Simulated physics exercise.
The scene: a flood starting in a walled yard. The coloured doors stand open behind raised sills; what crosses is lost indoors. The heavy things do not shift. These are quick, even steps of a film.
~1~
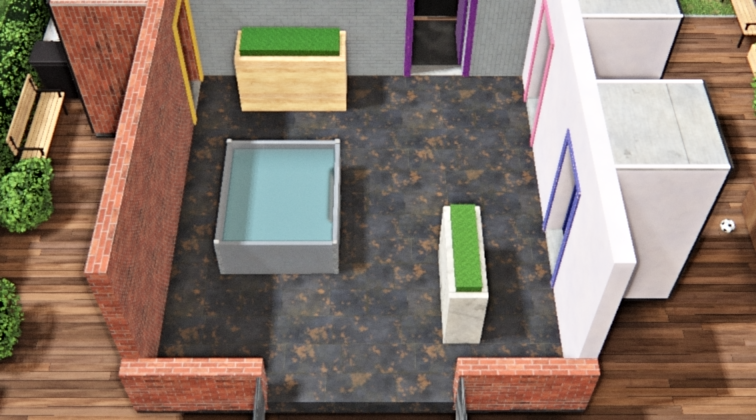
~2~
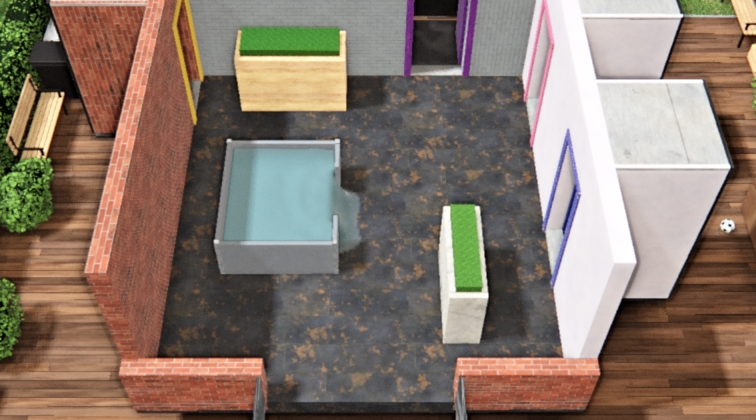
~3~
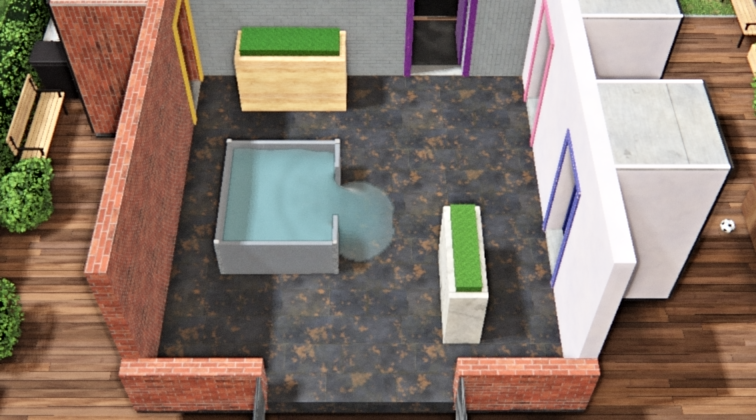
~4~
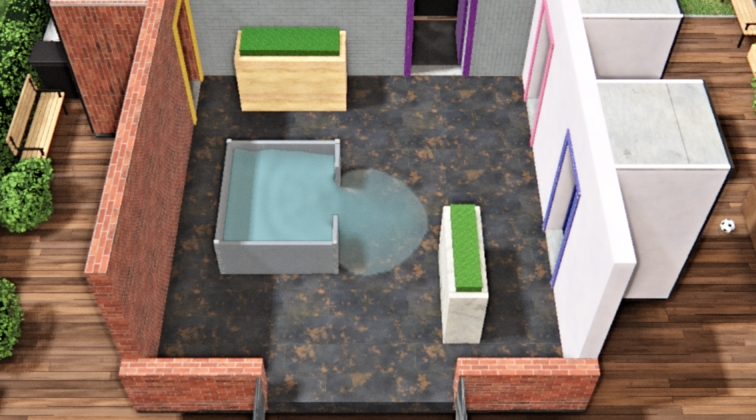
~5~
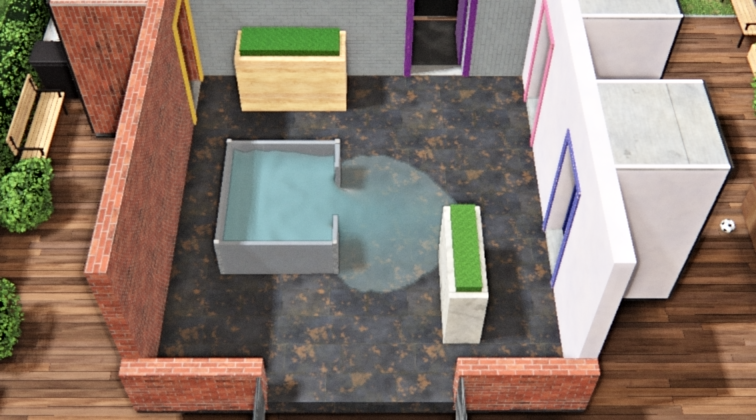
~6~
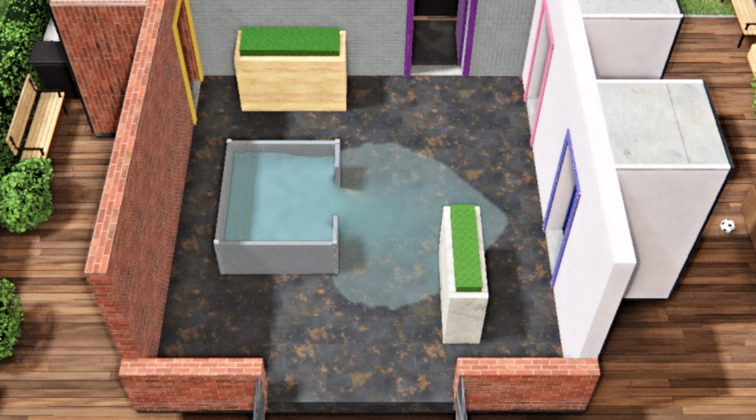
A walled yard held a tank of still water, then water poured out through a gap in its right side and spread across the dark floor, reaching and passing around the white grass-topped block.
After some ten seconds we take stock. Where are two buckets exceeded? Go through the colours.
In the end: The yellow door admits no more than that; the blue door lets in a lot; the purple door lets in a lot; the pink door admits no more than that.
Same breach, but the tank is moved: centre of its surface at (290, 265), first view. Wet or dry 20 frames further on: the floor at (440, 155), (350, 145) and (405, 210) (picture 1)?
In turn: Flooded, under water, flooded.
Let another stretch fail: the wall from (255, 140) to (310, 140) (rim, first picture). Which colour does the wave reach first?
The one in yellow.
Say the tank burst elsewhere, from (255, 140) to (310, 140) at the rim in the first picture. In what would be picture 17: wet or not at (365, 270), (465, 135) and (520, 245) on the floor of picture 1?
As listed: Free of water, wet, dry.
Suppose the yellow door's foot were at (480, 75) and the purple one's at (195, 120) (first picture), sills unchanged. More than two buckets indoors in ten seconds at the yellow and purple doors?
My reading: The yellow one goes over, the purple one holds.
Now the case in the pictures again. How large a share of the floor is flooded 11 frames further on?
About 45 per cent.
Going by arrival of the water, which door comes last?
That is the door marked yellow.
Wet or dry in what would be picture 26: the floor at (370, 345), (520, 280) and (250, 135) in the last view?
In turn: Flooded, wet, clear.
A moment on, water covers 30 % of the floor; the yellow door not reached, the blue door under two buckets in, the purple door not reached, the pink door not reached.
Next, water covers 45 % of the floor; the yellow door not reached, the blue door over two buckets in, the purple door not reached, the pink door wet at the sill, nothing in.
Then, water covers 50 % of the floor; the yellow door not reached, the blue door far over two buckets in, the purple door under two buckets in, the pink door under two buckets in.
Later, water covers 65 % of the floor; the yellow door not reached, the blue door far over two buckets in, the purple door over two buckets in, the pink door under two buckets in.
In the end, water covers 85 % of the floor; the yellow door under two buckets in, the blue door far over two buckets in, the purple door over two buckets in, the pink door under two buckets in.
